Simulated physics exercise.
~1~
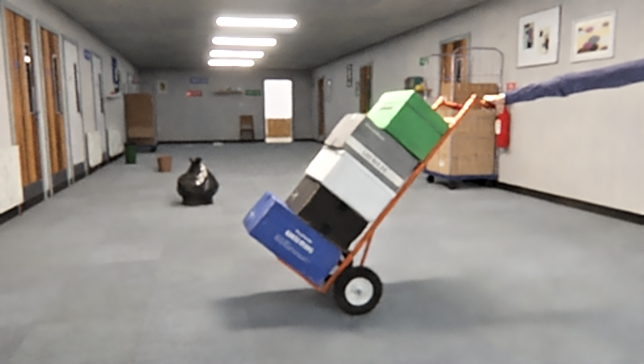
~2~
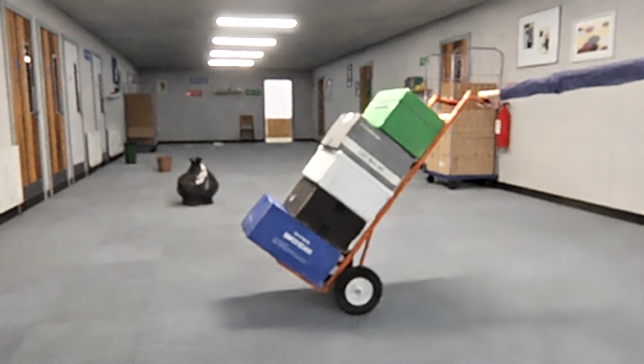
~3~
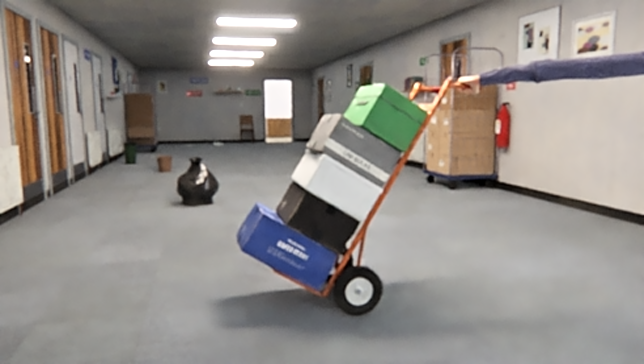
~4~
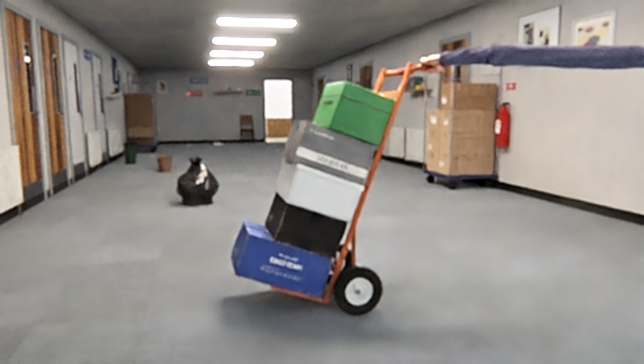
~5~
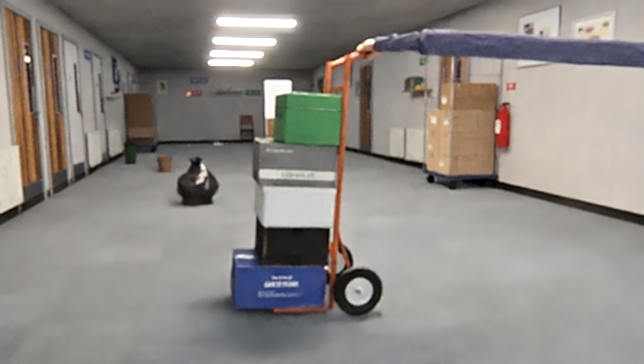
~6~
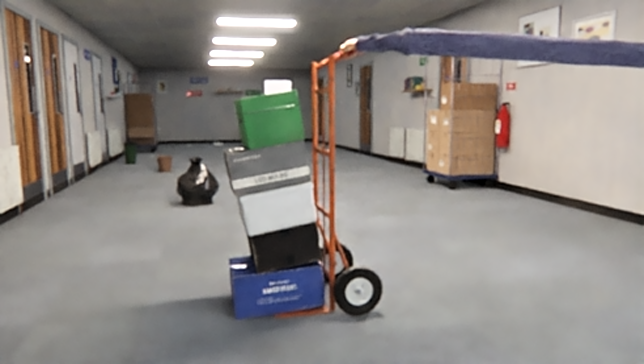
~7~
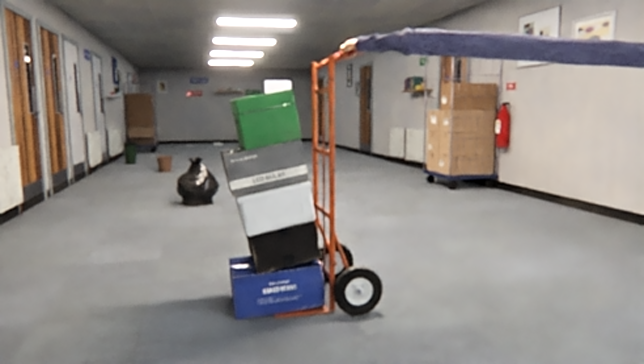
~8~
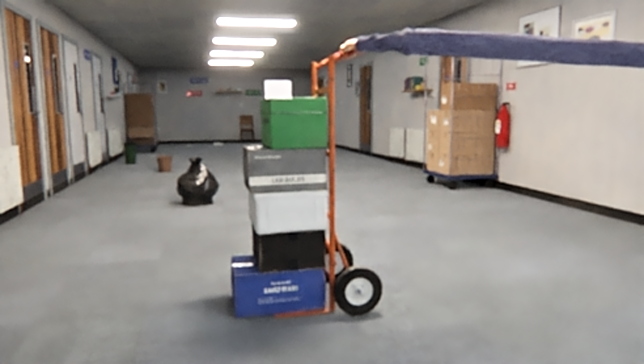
In a wide corridor, a blue-sleeved arm swings a tilted orange hand truck upright, carrying a blue box, a black box, a white tote, a grey box and a green toolbox. The stack rocks left, away from the frame, then settles back upright with all five still aboard.
